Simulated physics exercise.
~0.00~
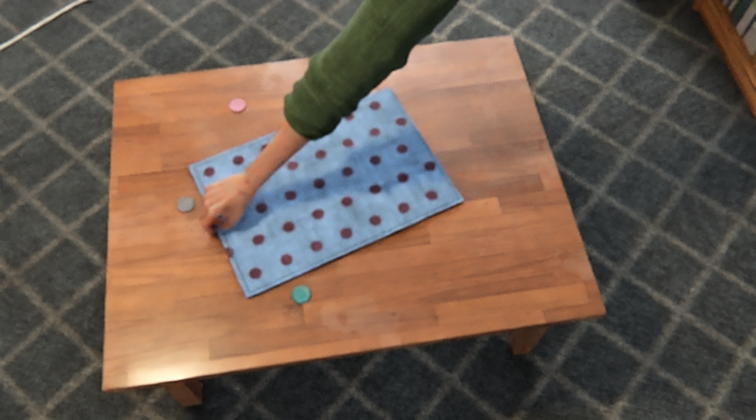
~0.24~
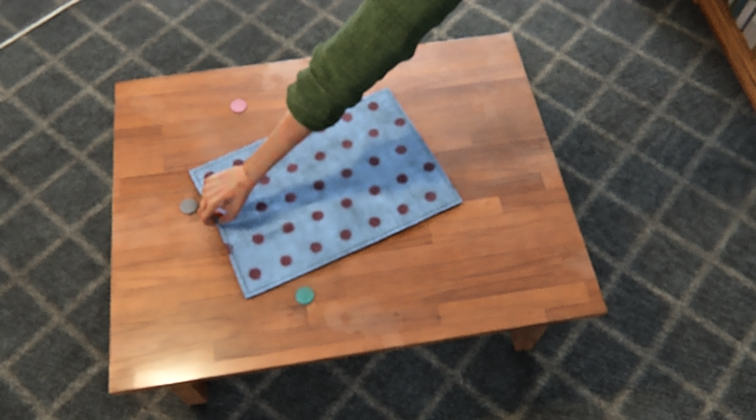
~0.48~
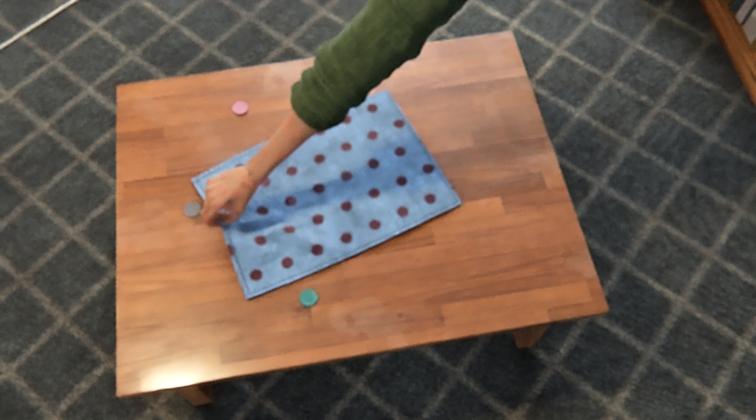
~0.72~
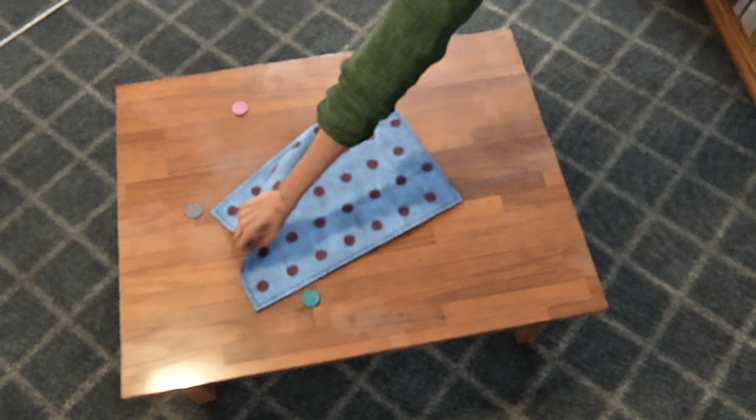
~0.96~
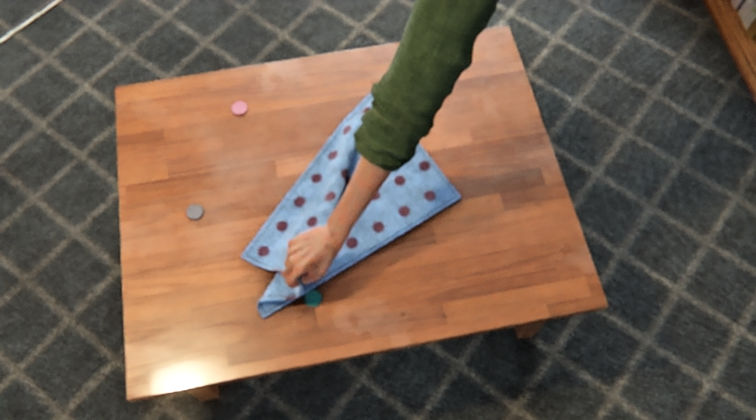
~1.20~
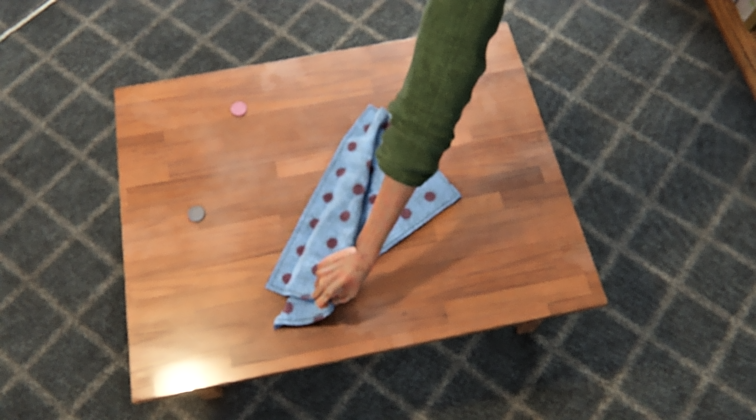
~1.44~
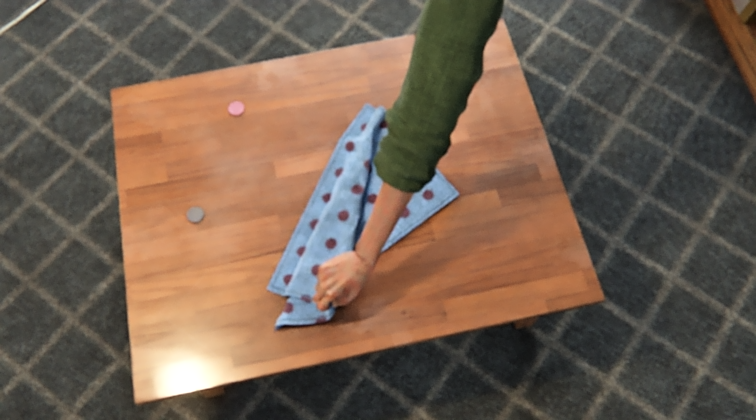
A hand in a green sleeve gripped the left edge of a blue spotted napkin on a wooden table and dragged it right and down, bunching it into folds until it covered the teal disc, while the pink and grey discs stayed uncovered.
